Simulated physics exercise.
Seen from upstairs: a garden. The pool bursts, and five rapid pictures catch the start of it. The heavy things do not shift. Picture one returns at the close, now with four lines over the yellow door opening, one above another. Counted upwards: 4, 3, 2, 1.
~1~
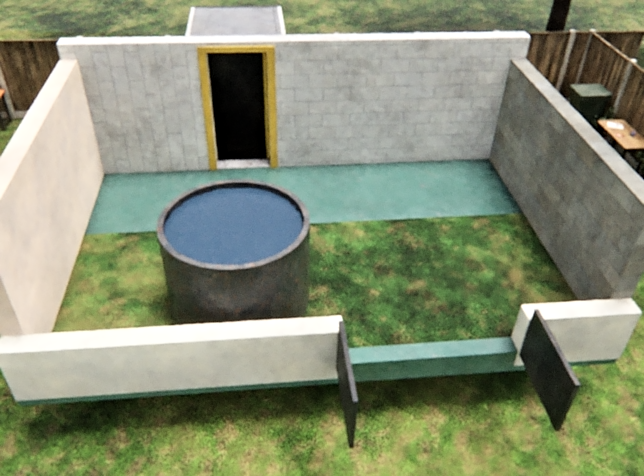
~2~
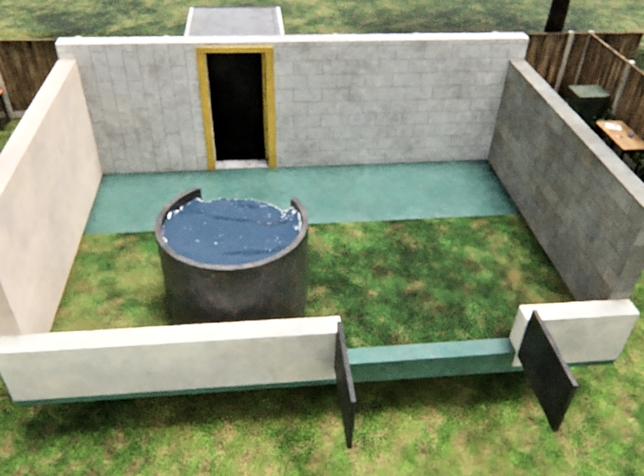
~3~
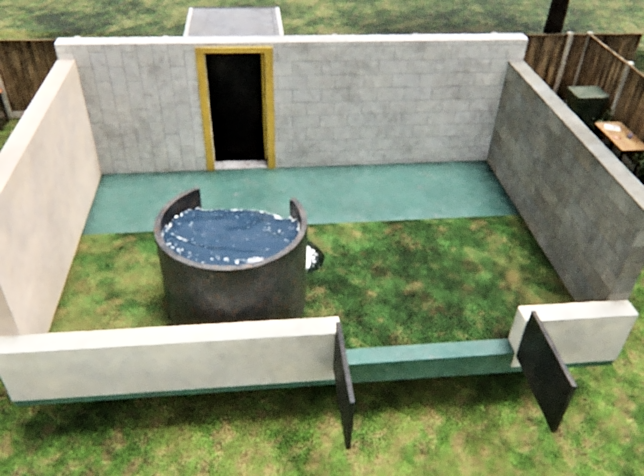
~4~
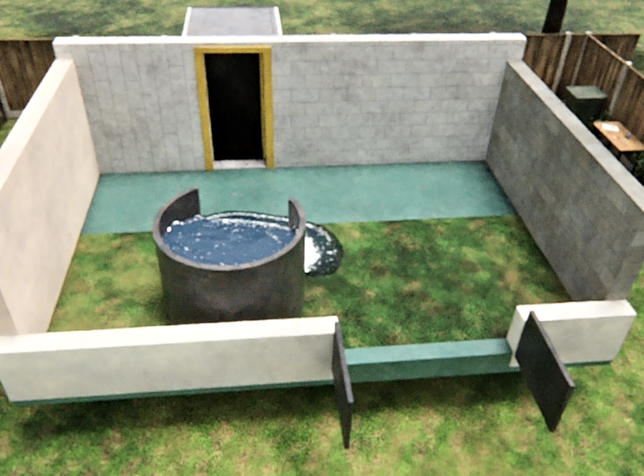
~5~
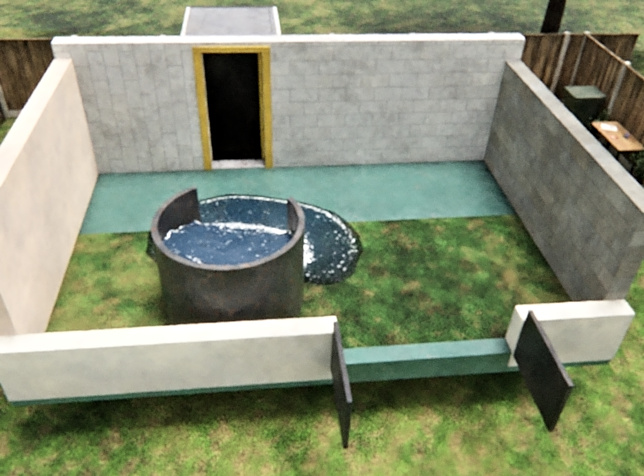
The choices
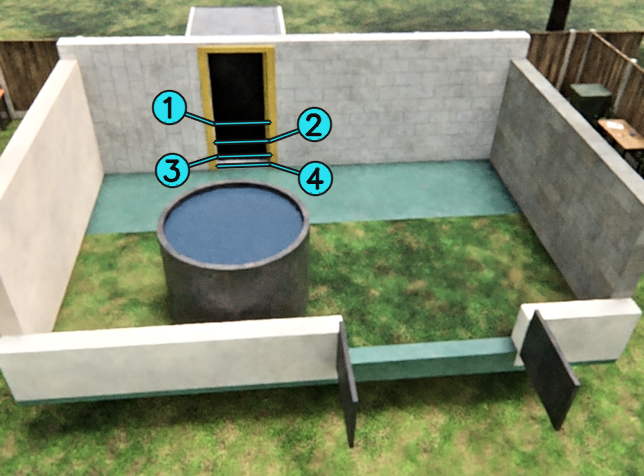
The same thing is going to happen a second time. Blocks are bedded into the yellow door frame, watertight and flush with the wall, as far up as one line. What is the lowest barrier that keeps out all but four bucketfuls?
The limit is 2.
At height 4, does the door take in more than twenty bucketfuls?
Yes, clearly.
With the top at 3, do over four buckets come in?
Yes, that goes wrong.
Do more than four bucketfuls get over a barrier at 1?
No, that is safe.
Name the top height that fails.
It is 3.
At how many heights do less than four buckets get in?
Two.
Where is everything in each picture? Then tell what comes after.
Water in the pool at rest, its middle at (235, 225); foot of the yellow doorway at (244, 168); open gate at (433, 307), in the first picture.
Water covers 2 % of the ground, its front hidden from here, in the second picture.
In the third picture, 4 % of the ground under water, visible out to (315, 254).
In the fourth picture, 9 % of the ground under water, visible out to (337, 248).
In the fifth picture, 16 % of the ground under water, visible out to (339, 219).
In cyan, 1 at (241, 123); 2 at (242, 141); 3 at (243, 155); 4 at (244, 165); from the bottom up 4, 3, 2, 1.
If 1 is chosen, nothing gets over.
If 2 is chosen, a splash gets over, under a bucket.
If 3 is chosen, about 14 bucketfuls get in.
If 4 is chosen, dozens of bucketfuls pour in.
